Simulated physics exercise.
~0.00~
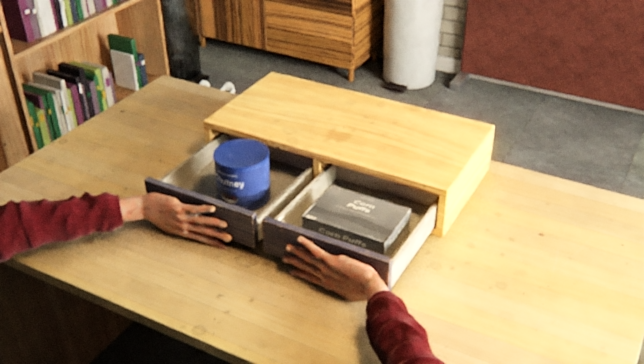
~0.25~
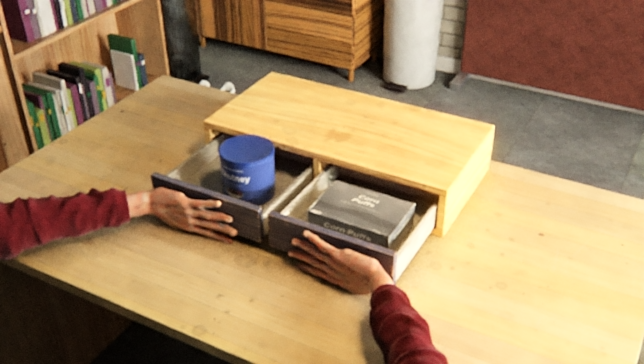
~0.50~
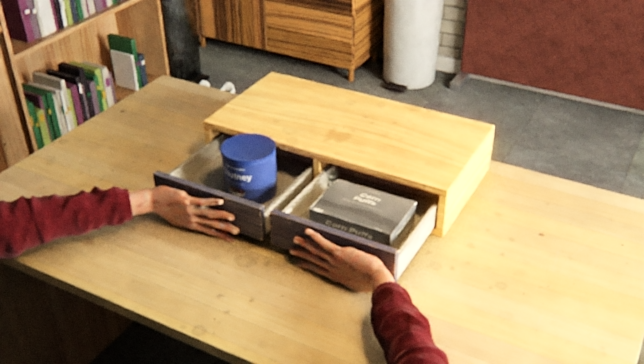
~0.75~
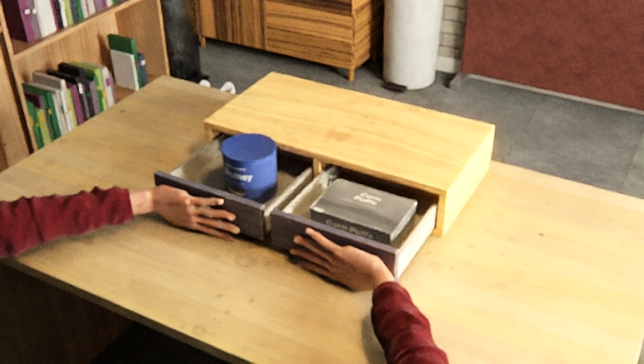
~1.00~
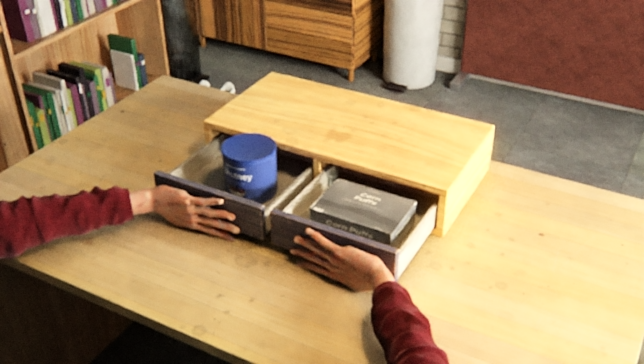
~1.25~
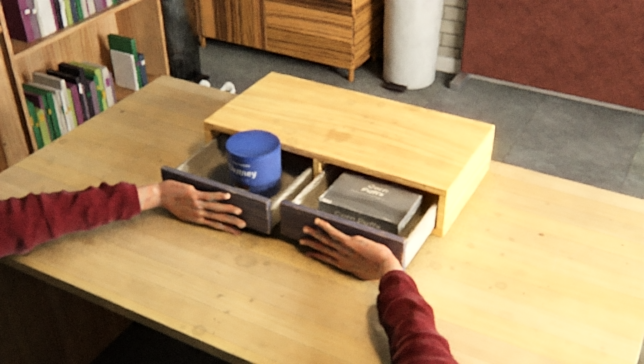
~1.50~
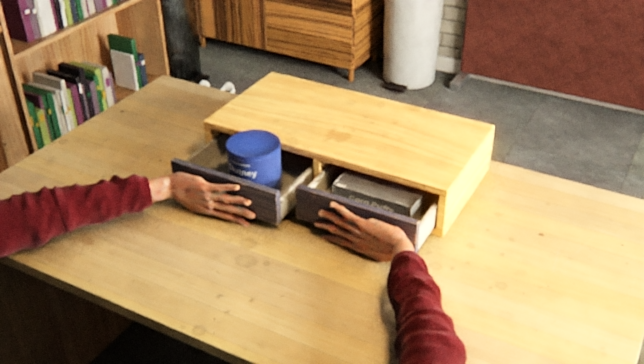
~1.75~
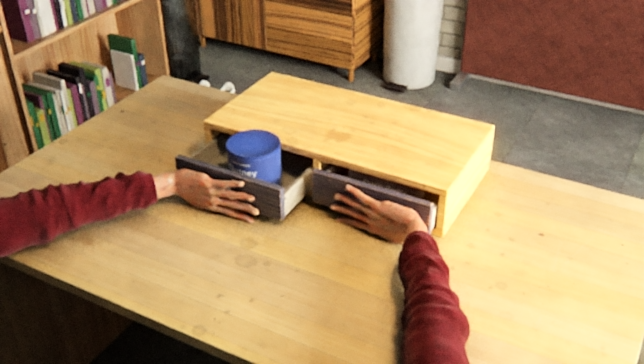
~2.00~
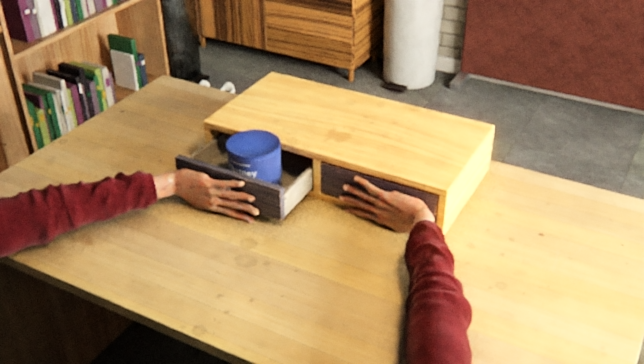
Two drawers being pushed in by a pair of hands, the right one closing over a grey box, the left staying ajar with a blue tub.
